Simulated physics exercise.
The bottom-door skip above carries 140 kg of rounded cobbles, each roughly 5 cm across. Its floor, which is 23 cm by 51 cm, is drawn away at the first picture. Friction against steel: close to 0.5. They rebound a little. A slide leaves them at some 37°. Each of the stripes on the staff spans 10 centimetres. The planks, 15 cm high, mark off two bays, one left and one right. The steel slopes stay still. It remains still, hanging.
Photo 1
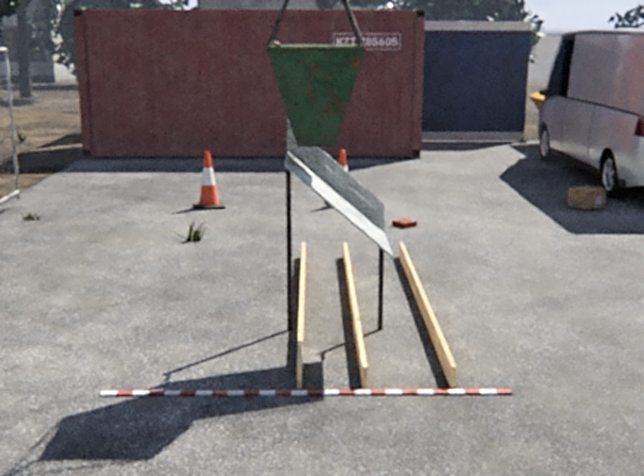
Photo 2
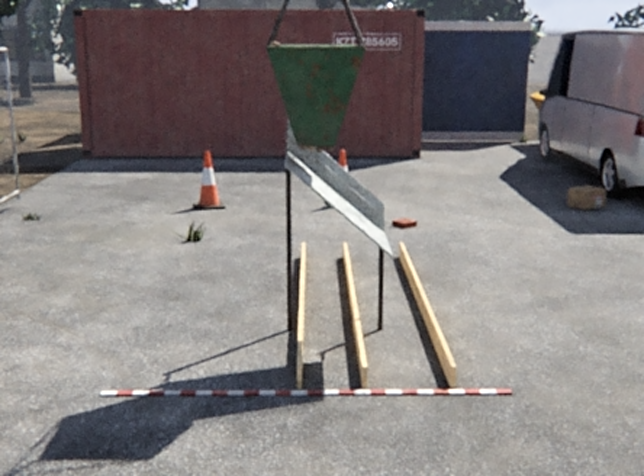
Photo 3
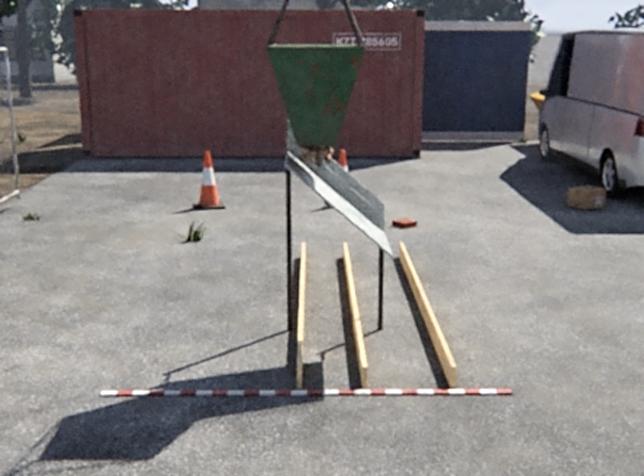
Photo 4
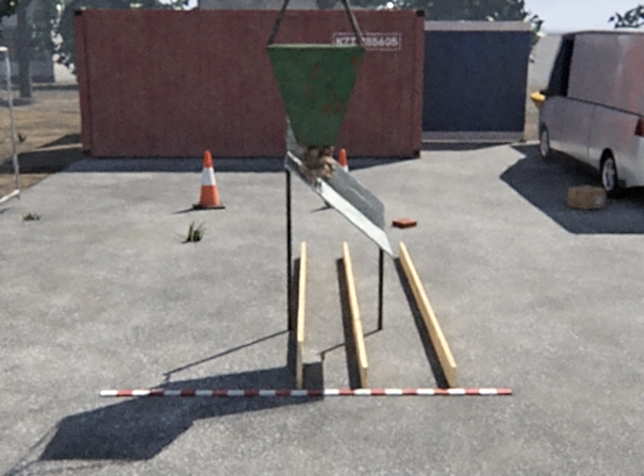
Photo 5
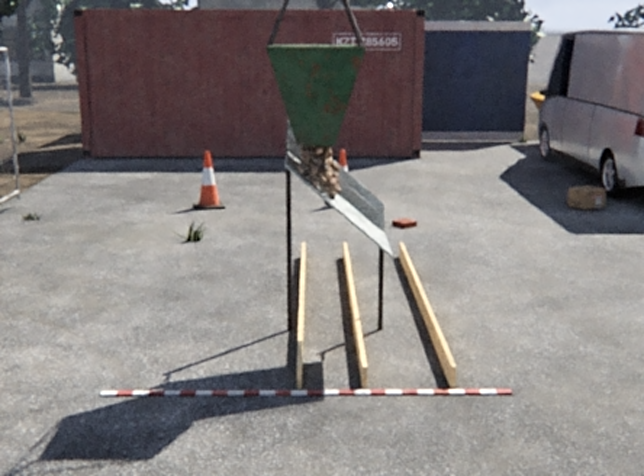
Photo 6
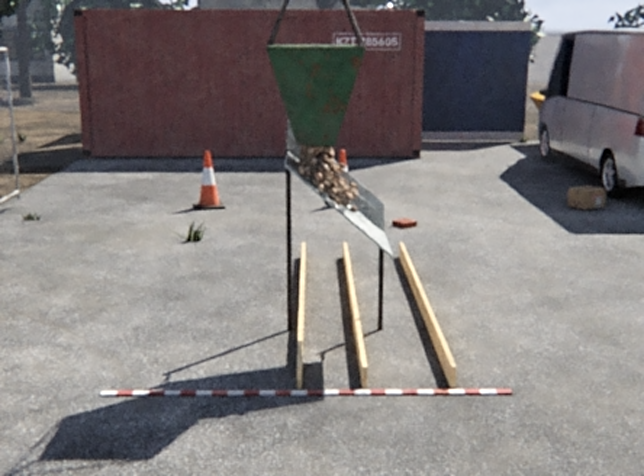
Rounded cobbles begin dropping from the bottom of a green skip hanging above a sloped metal slide, then spread gradually down its surface toward the right, while the skip, the planks and the striped staff below stay still.
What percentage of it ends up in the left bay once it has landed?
About 0 per cent.
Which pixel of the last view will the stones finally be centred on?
Centre at rest: Around (486, 348).
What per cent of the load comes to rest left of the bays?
About 0 per cent.
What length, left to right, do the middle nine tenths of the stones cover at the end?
It covers roughly 110 centimetres from left to right.
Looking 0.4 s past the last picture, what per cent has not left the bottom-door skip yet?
I'd say some 30 per cent is still inside.
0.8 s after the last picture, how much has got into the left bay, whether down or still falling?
By then I'd say close to 0 per cent.
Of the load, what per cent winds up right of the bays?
I'd put it at roughly 85 in a hundred.
Then, 0.4 s after the last picture, 31 % in the bottom-door skip, 52 % on the steel, 1 % falling or lying in the left bay, 14 % falling or lying in the right bay, 2 % falling or lying right of the bays; the stones farthest right are at (467, 338).
Then, 0.8 s after the last picture, 0 % in the bottom-door skip, 43 % on the steel, 24 % falling or lying in the right bay, 32 % falling or lying right of the bays; the stones farthest right are at (552, 345).
Then, 1.4 s after the last picture, 0 % in the bottom-door skip, 23 % falling or lying in the right bay, 77 % falling or lying right of the bays; the stones farthest right are at (644, 329).
Then, 2.3 s after the last picture, 0 % in the bottom-door skip, 15 % falling or lying in the right bay, 85 % falling or lying right of the bays.
Then, 4.2 s after the last picture, 0 % in the bottom-door skip, 15 % in the right bay, 85 % right of the bays.
